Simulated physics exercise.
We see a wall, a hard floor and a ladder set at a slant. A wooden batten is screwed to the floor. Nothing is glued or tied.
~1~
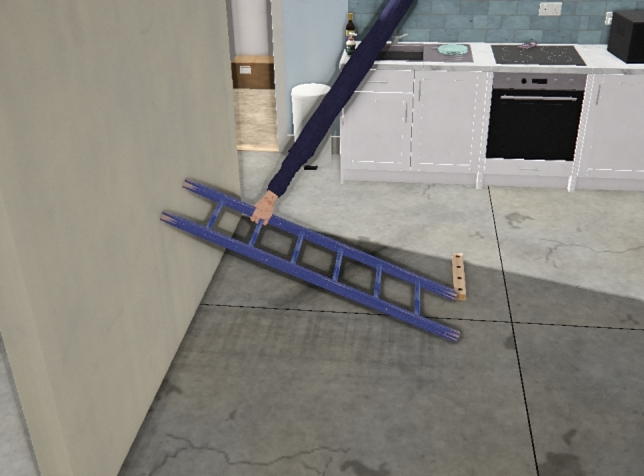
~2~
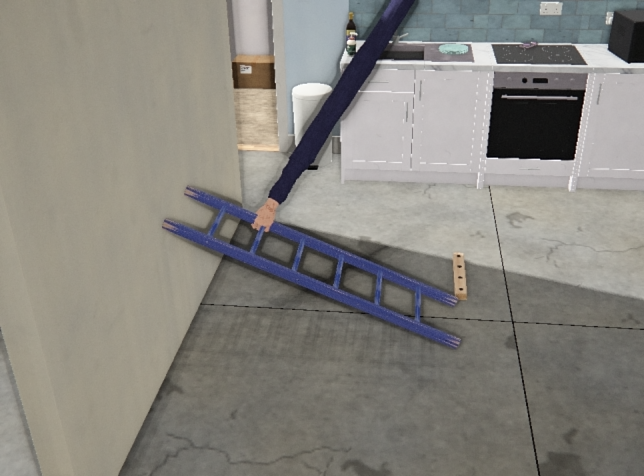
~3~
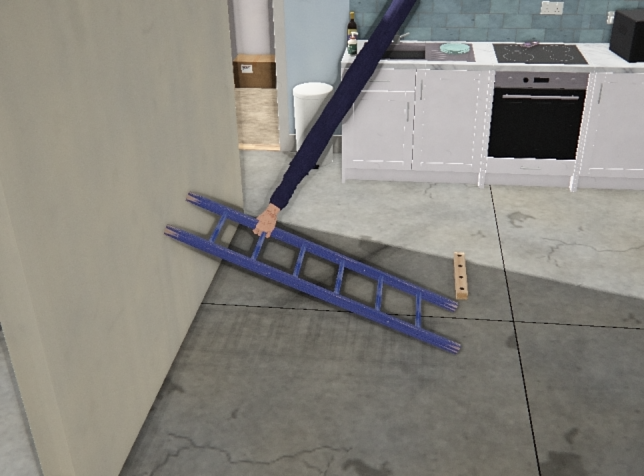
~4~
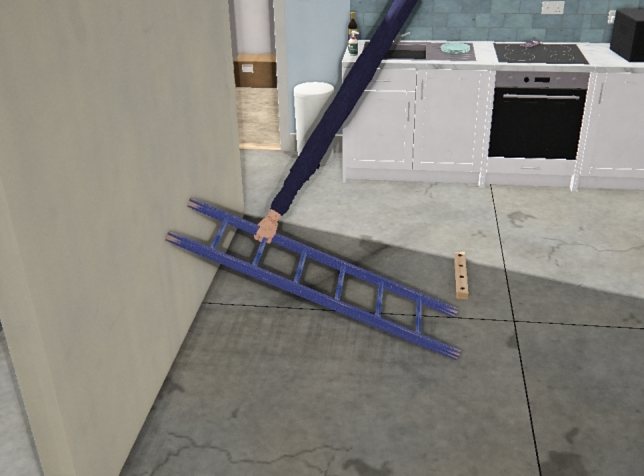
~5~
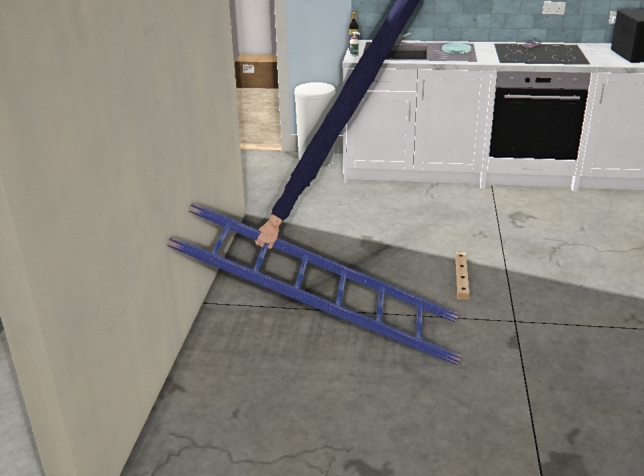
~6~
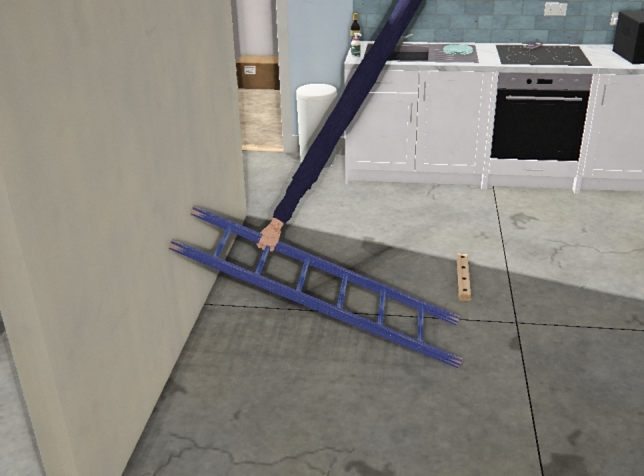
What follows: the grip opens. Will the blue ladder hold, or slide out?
The blue ladder slides out and falls.
Then, 0.24 s later than the last frame, blue ladder tilted by 7° near (329, 300).
Then, 0.32 s later than the last frame, blue ladder tilted by 15° near (333, 317).
When it is over, the blue ladder slips down, near (336, 333).
